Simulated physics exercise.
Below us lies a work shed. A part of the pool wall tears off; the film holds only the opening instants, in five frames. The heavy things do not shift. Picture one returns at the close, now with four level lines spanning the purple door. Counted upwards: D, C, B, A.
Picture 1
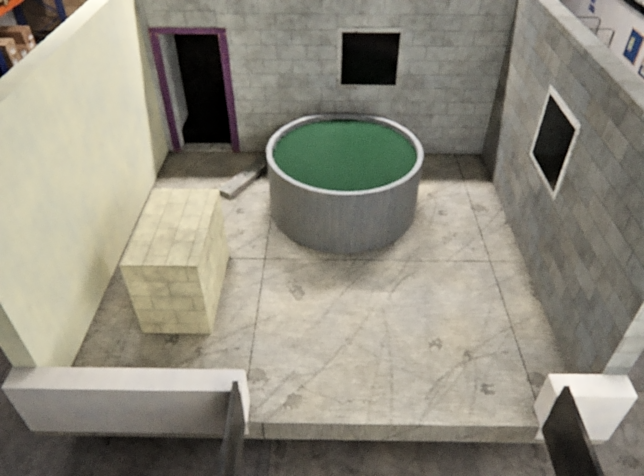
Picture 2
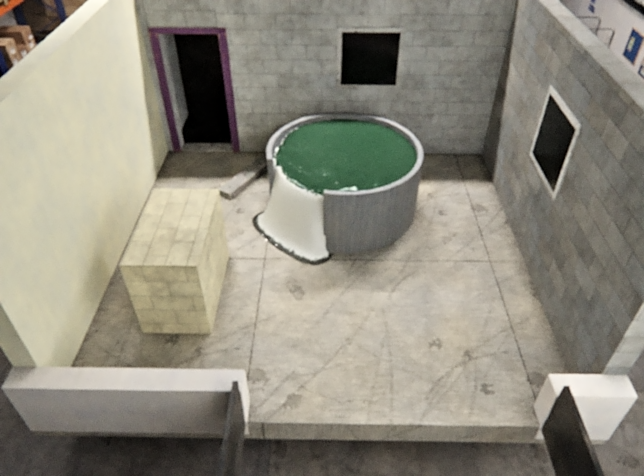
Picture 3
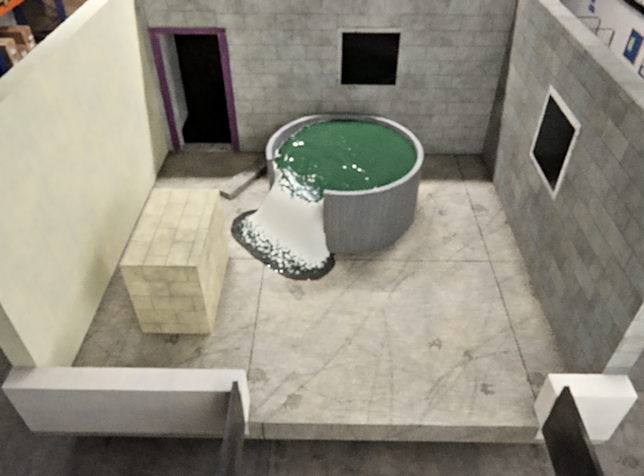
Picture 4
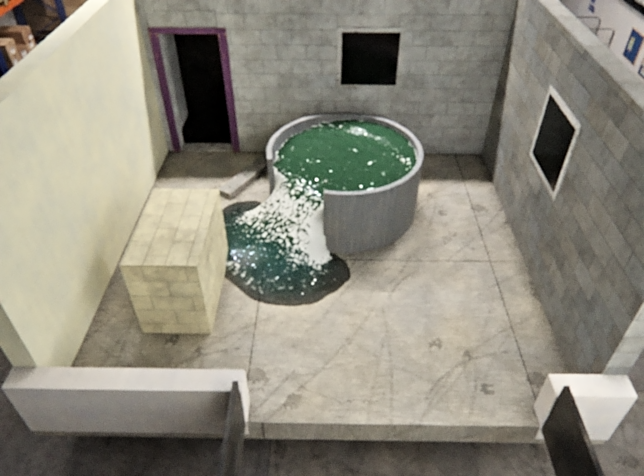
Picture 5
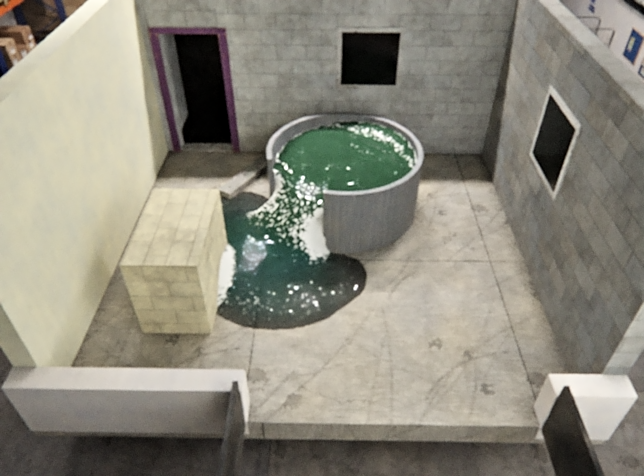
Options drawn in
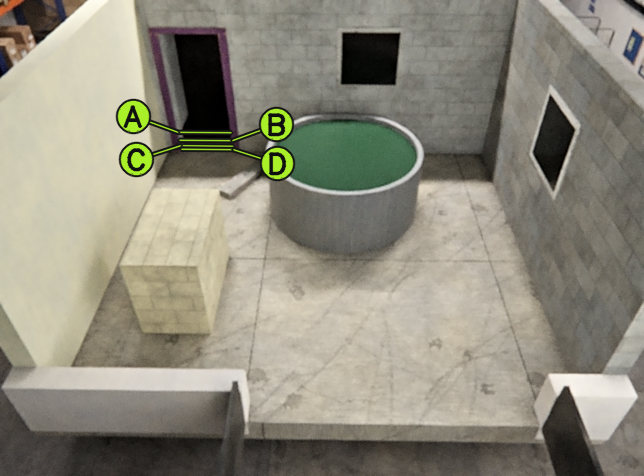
Work shed with green water pouring from the left side of a round grey pool, foaming and spreading across the floor.
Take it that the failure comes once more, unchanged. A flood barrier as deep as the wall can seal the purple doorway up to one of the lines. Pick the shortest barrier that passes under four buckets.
That is height B.
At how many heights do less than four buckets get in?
Two of them.
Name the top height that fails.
Height C.
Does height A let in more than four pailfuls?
No.
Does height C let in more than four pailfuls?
Yes, that goes wrong.
On the marked copy, A at (204, 132); B at (205, 140); C at (206, 146); D at (207, 149); from the bottom up D, C, B, A.
Choosing A, nothing gets over.
Choosing B, a bucket or two gets in.
Choosing C, some 20 bucketfuls get in.
Choosing D, dozens of bucketfuls pour in.
